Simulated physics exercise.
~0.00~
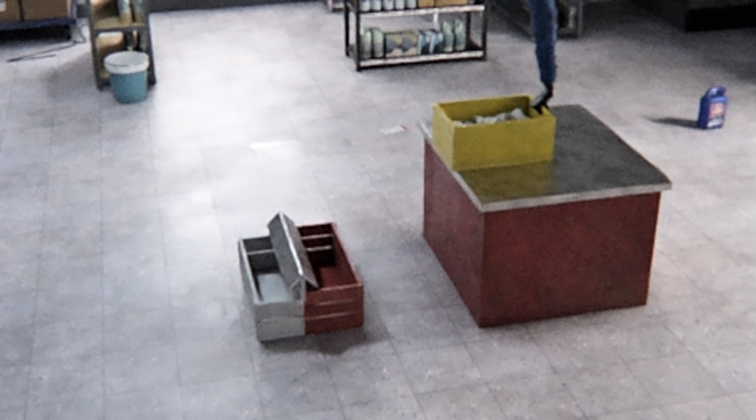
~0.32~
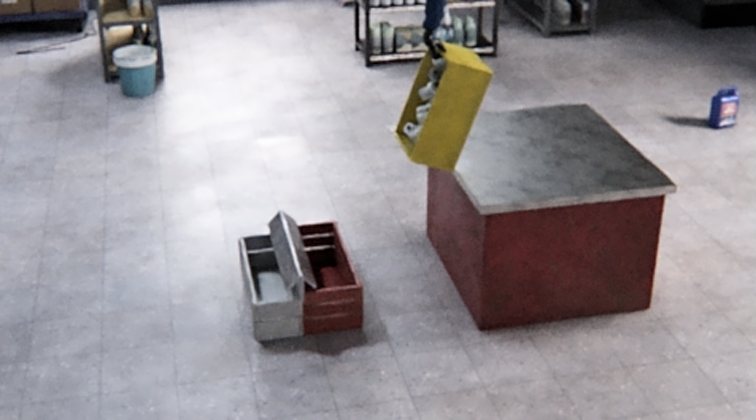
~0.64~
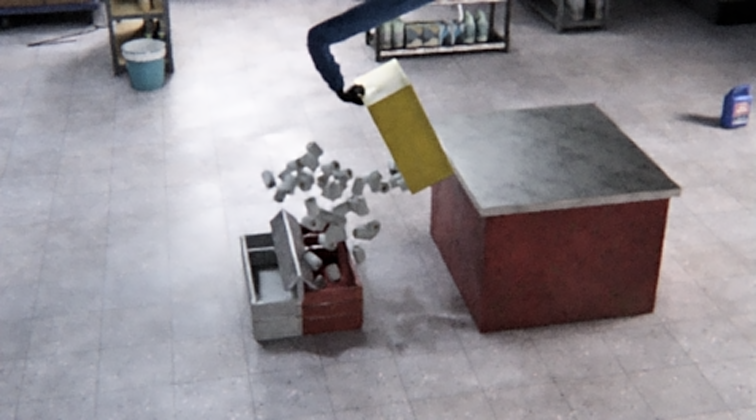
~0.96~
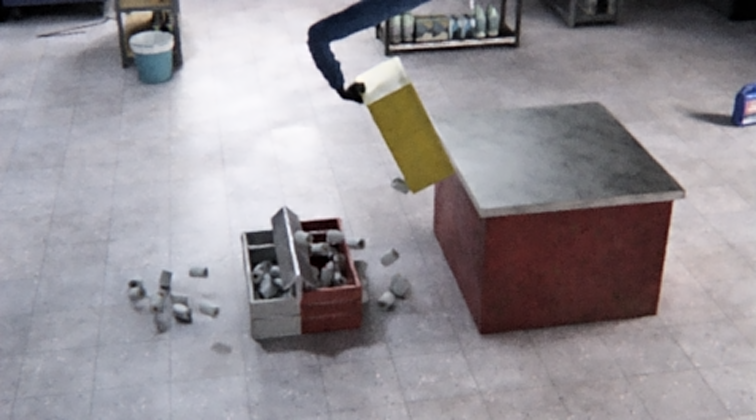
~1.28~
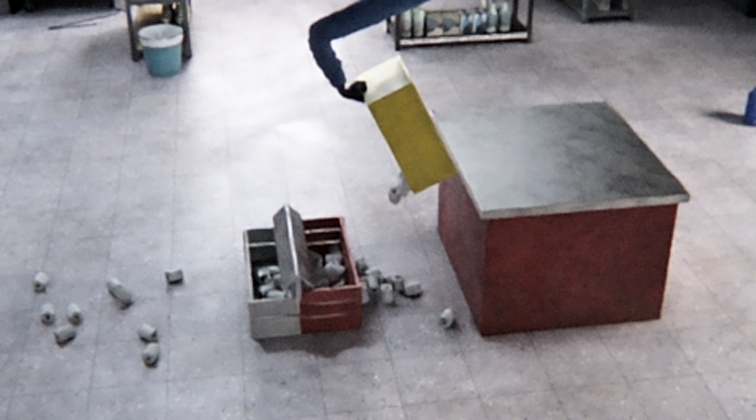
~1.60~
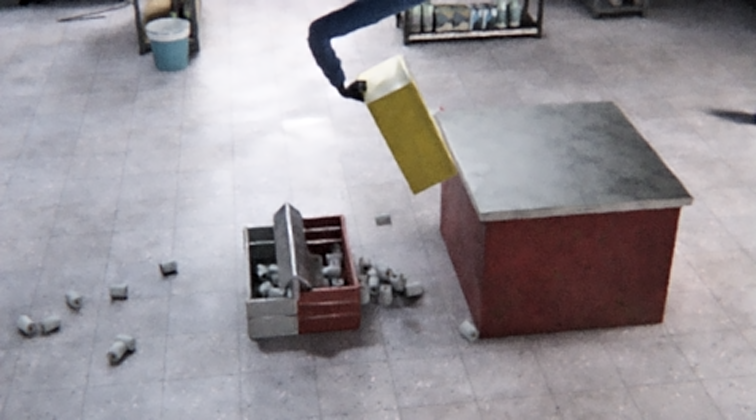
The clip opens on a yellow crate of small pale rolls sitting on a red bench with a grey top, gripped by a dark blue arm. The arm lifts the crate toward the left edge and tilts it over two joined boxes on the floor, one white and one red, with a peaked divider between them. As the crate tips past its side, the rolls pour out in a loose cluster. Many drop into the boxes, while others scatter across the floor on both sides. A few stragglers fall near the bench, and the crate stays tipped above the spilled rolls.
